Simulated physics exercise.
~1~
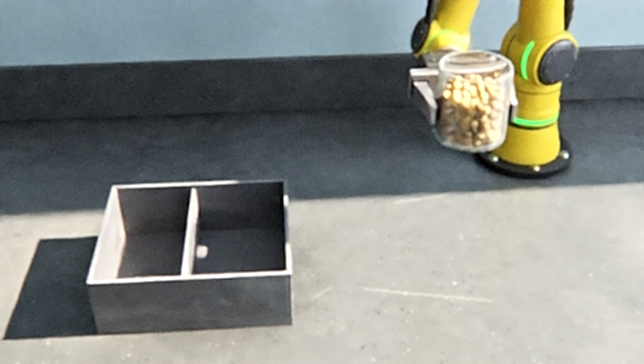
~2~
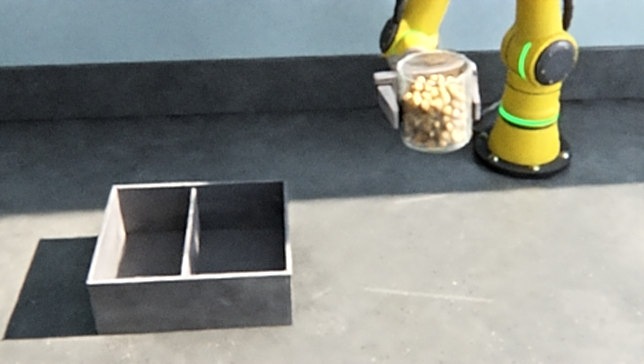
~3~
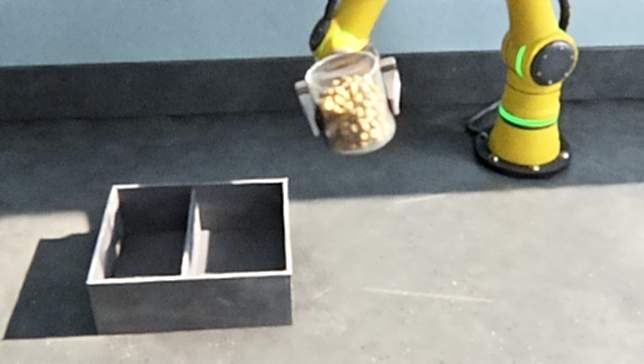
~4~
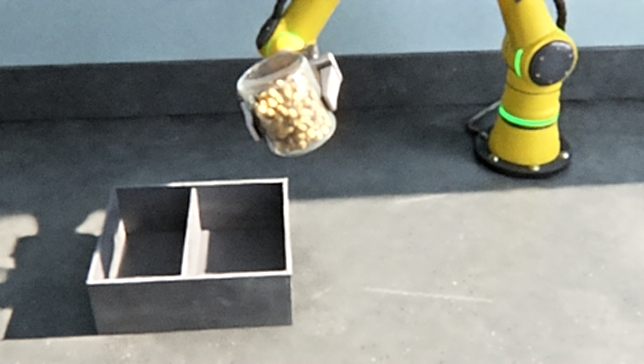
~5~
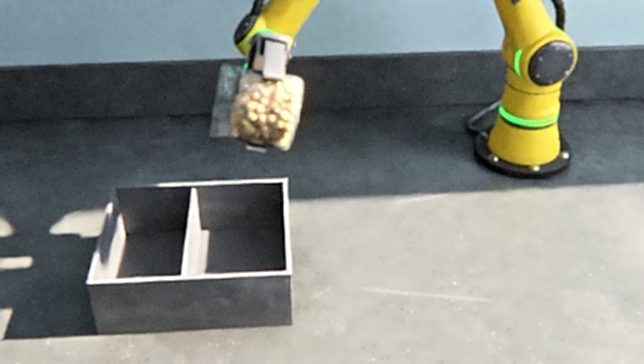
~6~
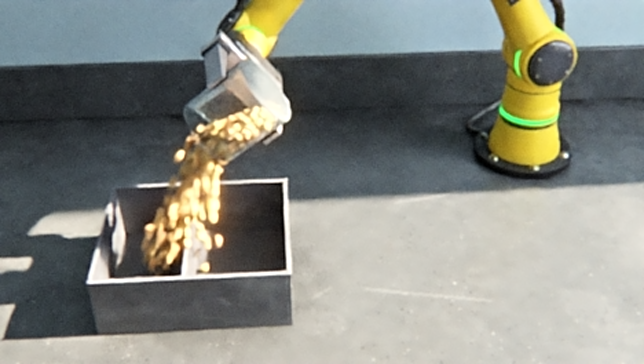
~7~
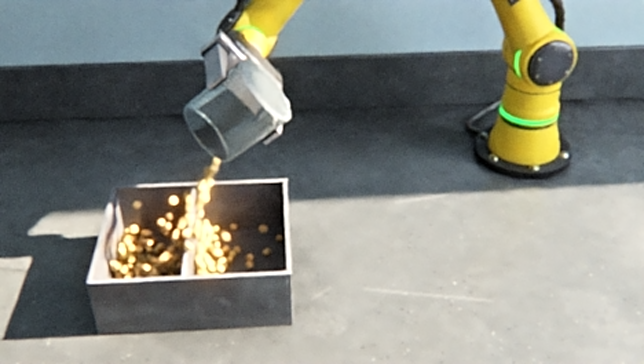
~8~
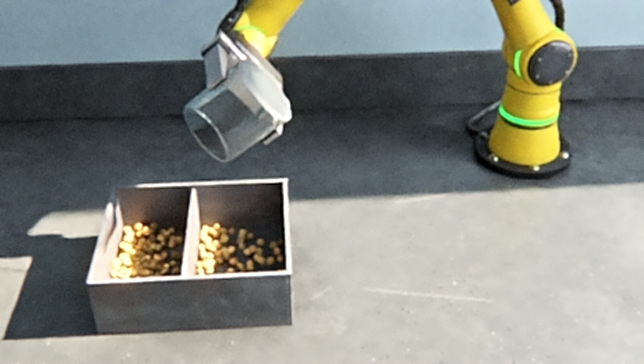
A yellow robot arm carries a clear cup left and pours chickpeas into both parts of a box.
